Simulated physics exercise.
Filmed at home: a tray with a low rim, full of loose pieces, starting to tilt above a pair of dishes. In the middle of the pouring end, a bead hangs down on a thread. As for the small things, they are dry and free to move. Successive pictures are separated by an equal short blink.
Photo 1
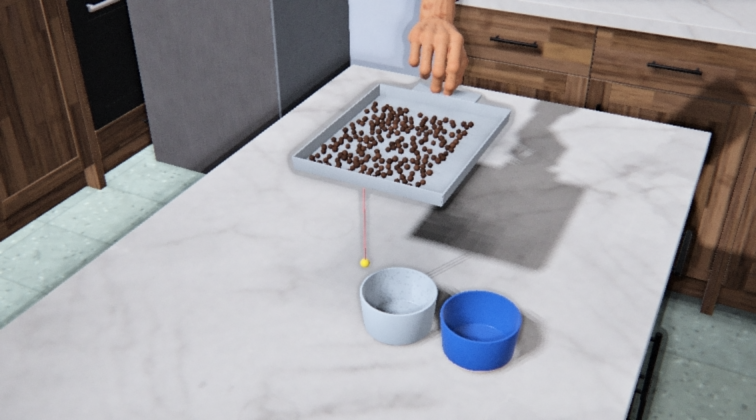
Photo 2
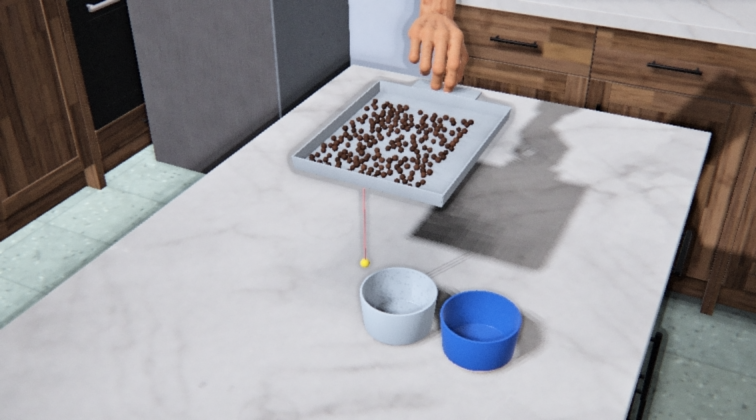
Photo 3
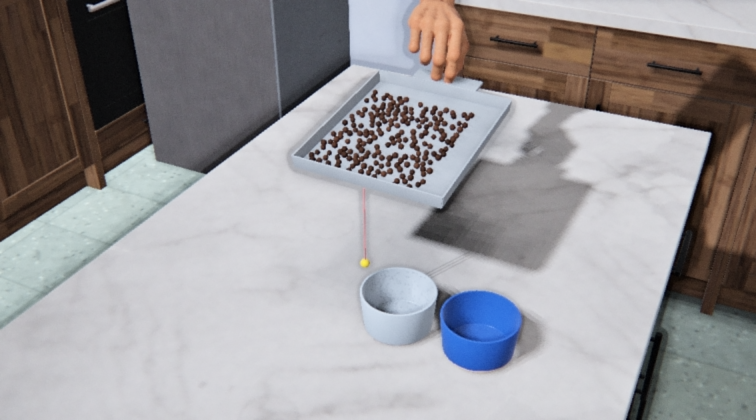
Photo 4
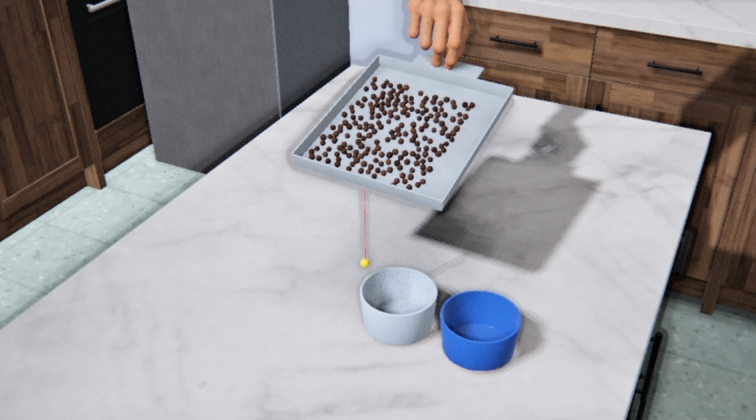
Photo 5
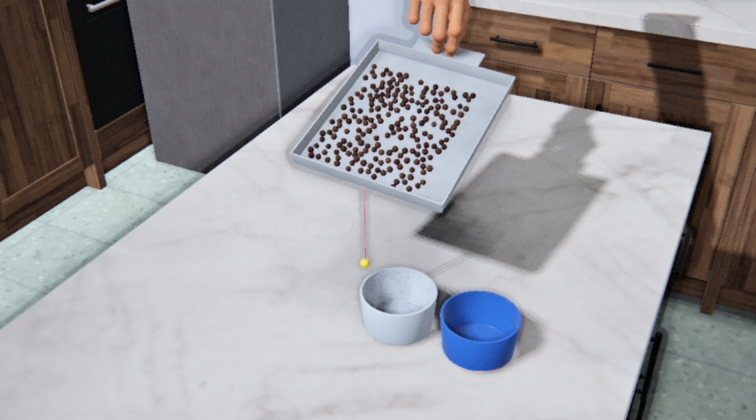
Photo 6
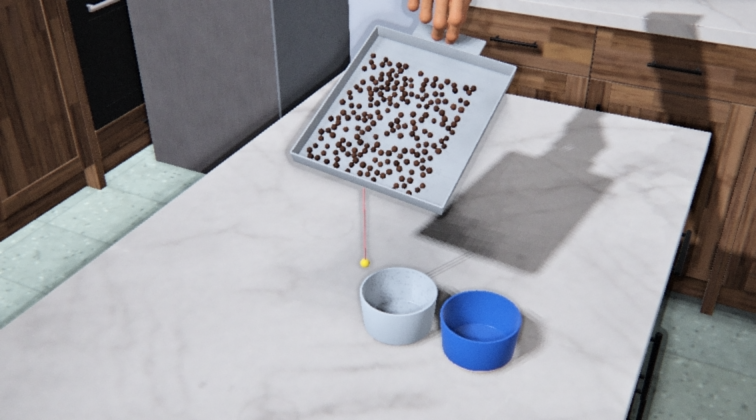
The footage shows a hand holding a pale tray of small brown berries above a grey dish and a blue dish on a marble counter, then raising its far side so the tray slopes more steeply toward the viewer.
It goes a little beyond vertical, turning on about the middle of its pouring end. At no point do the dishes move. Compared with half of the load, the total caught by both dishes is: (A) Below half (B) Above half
Option B: Above half.
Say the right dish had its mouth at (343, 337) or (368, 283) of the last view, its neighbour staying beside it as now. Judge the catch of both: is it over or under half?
First place: Short of half; second place: Short of half.
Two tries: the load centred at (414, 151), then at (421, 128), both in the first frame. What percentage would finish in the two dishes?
It would be roughly 70 per cent for the first and roughly 60 per cent for the second.
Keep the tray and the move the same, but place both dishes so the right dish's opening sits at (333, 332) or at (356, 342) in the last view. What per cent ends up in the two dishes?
About 10 and 10 per cent respectively.
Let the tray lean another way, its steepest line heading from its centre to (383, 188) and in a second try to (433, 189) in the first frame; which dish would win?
Result, try one: Dish at left; try two: Dish at left.
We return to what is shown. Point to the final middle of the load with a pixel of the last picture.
About pixel (394, 325).
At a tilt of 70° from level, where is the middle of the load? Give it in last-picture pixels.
The middle of the pieces sits at roughly (396, 177).
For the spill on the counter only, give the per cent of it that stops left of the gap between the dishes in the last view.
It amounts to some 80 percent.
Soon after the last picture, tray tipped steeply; nearly all on the tray; a stray few in the right dish; a small part in the air.
A little later, tray tipped past a quarter turn; about a quarter on the tray; a stray few in the right dish; a small part in the left dish; a small part outside both; about half in the air.
Later still, tray tipped past a quarter turn; a stray few in the right dish; about two thirds in the left dish; about a third outside both.
At rest, tray tipped past a quarter turn; a stray few in the right dish; about two thirds in the left dish; about a third outside both.
